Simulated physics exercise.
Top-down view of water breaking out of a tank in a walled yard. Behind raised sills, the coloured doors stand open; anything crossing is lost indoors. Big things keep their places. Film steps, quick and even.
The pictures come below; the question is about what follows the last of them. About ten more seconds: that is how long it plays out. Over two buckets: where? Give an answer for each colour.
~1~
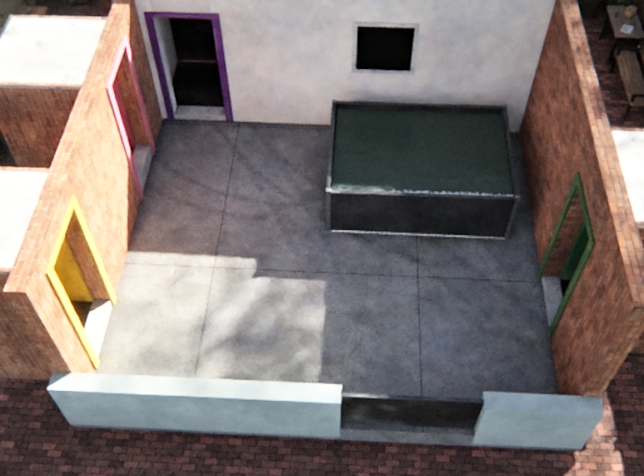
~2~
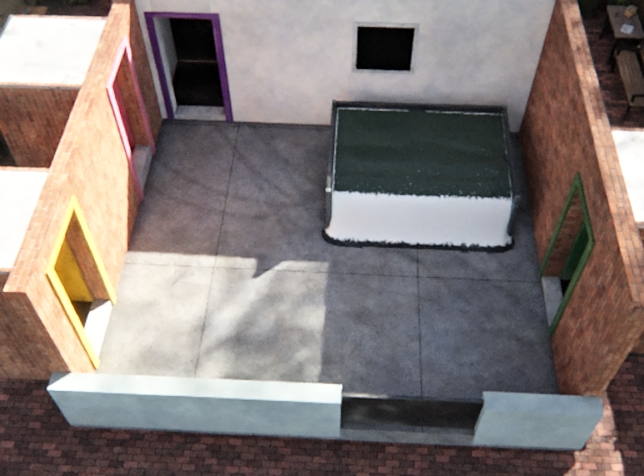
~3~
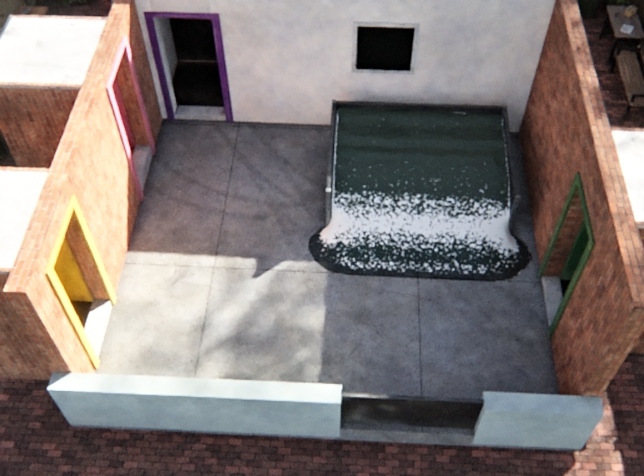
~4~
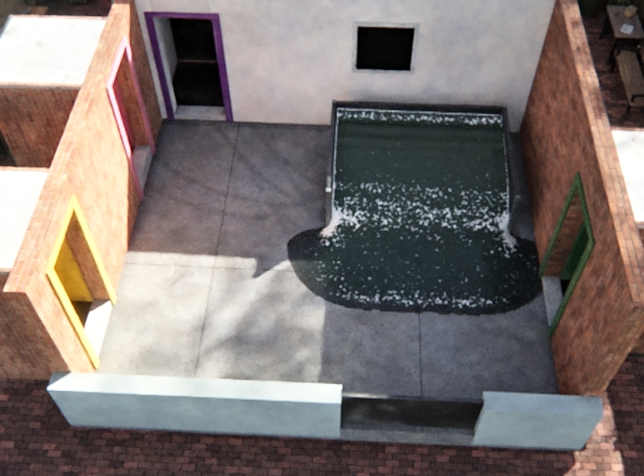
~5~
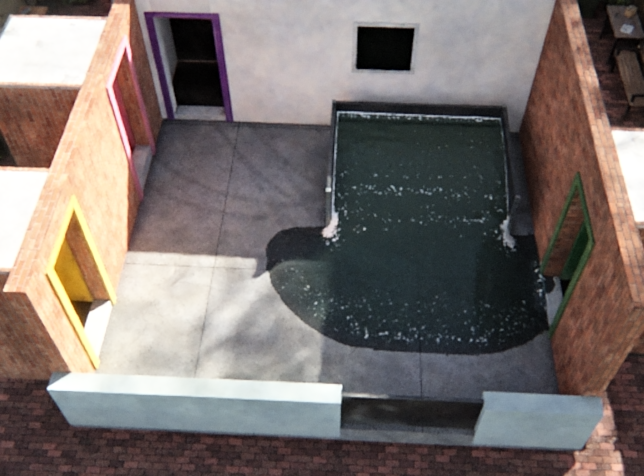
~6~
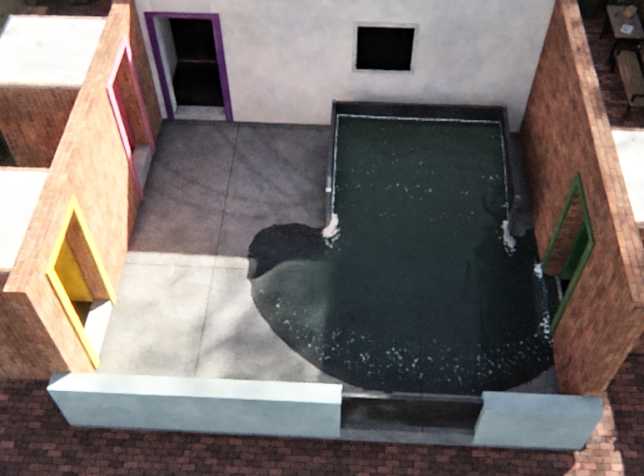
Pink door no, purple door yes, green door yes, yellow door yes.
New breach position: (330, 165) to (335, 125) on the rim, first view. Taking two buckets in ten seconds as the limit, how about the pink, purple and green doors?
The pink one exceeds the limit, the purple one exceeds the limit and the green one exceeds the limit.
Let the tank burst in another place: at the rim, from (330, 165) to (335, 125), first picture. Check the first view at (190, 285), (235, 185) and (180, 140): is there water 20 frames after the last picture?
As listed: Covered, flooded, under water.
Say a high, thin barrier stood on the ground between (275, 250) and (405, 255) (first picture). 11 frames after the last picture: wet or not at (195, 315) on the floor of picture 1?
I'd say it ends up unwetted.
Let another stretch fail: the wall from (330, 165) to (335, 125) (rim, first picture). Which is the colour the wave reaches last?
It would be the green-painted one.
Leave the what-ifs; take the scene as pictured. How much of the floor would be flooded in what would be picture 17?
55 %, roughly.
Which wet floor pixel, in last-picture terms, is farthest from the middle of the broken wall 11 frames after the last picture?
About at (89, 398).
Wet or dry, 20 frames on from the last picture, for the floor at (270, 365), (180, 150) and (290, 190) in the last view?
As listed, the points end up soaked, high and dry and high and dry.
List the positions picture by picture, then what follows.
The first picture shows still water in the tank at (420, 151).
In the second picture, the front is at (511, 239), out from the gap at (418, 221).
In the third picture, water pours out at (418, 222) and has run to (521, 259).
In the fourth picture, the front is at (541, 283), out from the gap at (418, 223).
In the fifth picture, water pours out at (418, 223) and has run to (547, 321).
In the sixth picture, the front is at (502, 385), out from the gap at (418, 224).
A moment on, water covers 50 % of the floor; the pink door not reached, the purple door not reached, the green door under two buckets in, the yellow door not reached.
Next, water covers 55 % of the floor; the pink door not reached, the purple door not reached, the green door over two buckets in, the yellow door not reached.
Then, water covers 65 % of the floor; the pink door not reached, the purple door not reached, the green door far over two buckets in, the yellow door over two buckets in.
Later, water covers 95 % of the floor; the pink door wet at the sill, nothing in, the purple door over two buckets in, the green door far over two buckets in, the yellow door far over two buckets in.
In the end, water covers 100 % of the floor; the pink door wet at the sill, nothing in, the purple door far over two buckets in, the green door far over two buckets in, the yellow door far over two buckets in.
